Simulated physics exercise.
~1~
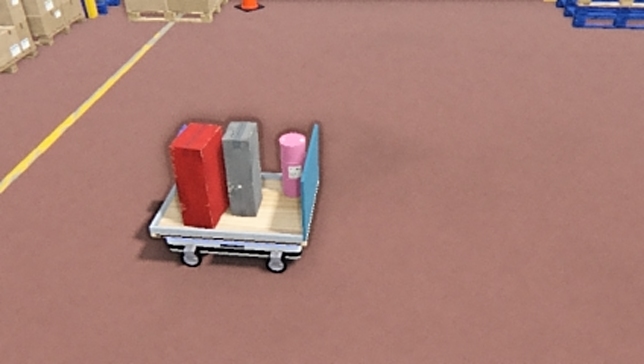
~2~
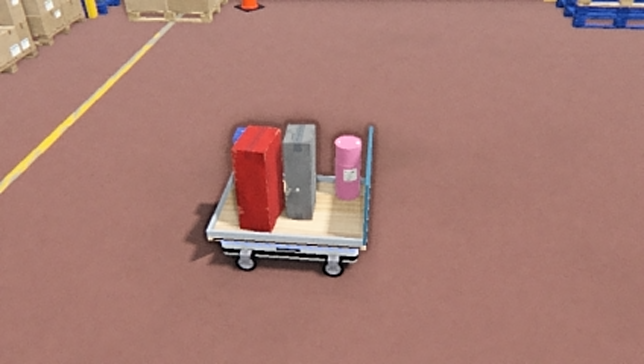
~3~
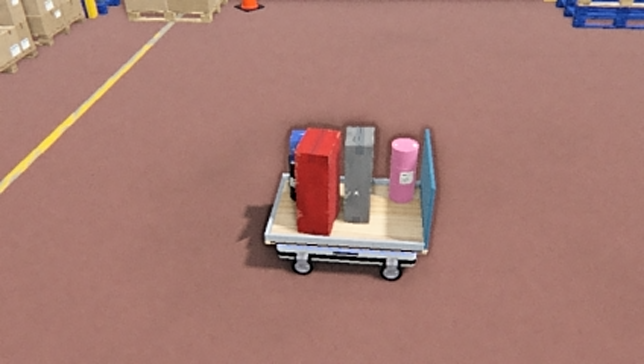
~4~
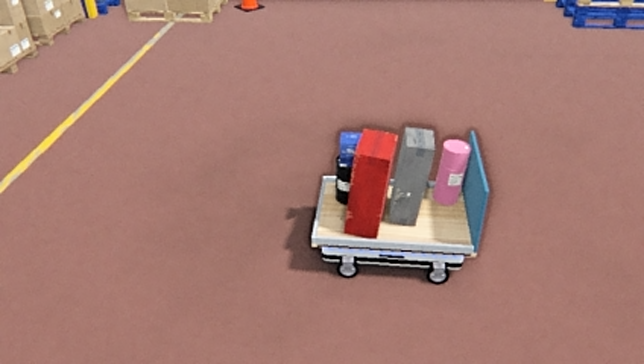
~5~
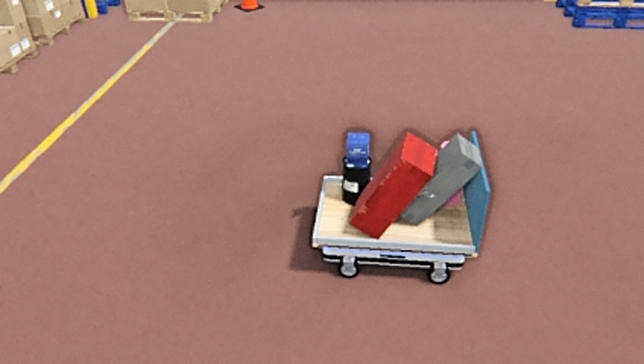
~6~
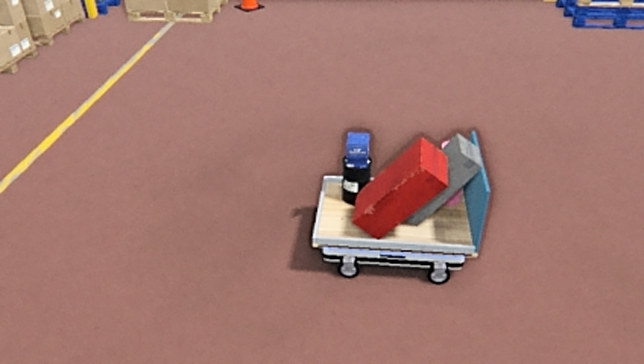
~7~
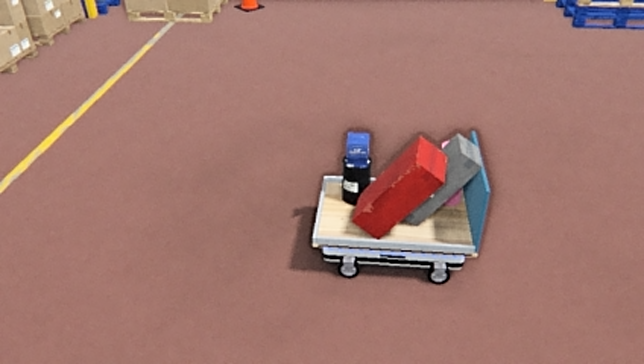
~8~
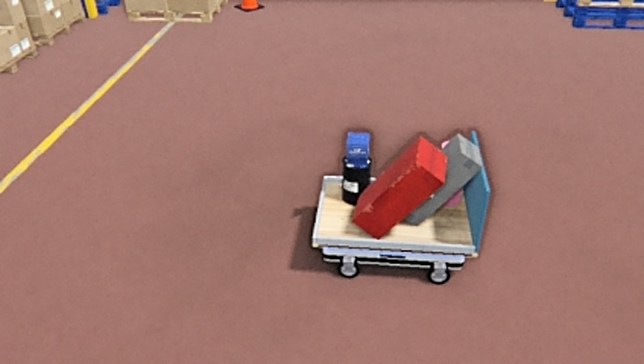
A flat cart with a tall blue board at its right end rolls to the right across a reddish warehouse floor, carrying a tall red box, a tall grey box and a pink canister. As it advances, a small blue box and a black canister come into view behind the red box. The cart then stops, and the red and grey boxes tip toward the board. The grey box comes to rest leaning at the board end, partly hiding the pink canister, with the red box slanted against it. The blue box and black canister stay upright at the left, and everything remains still.
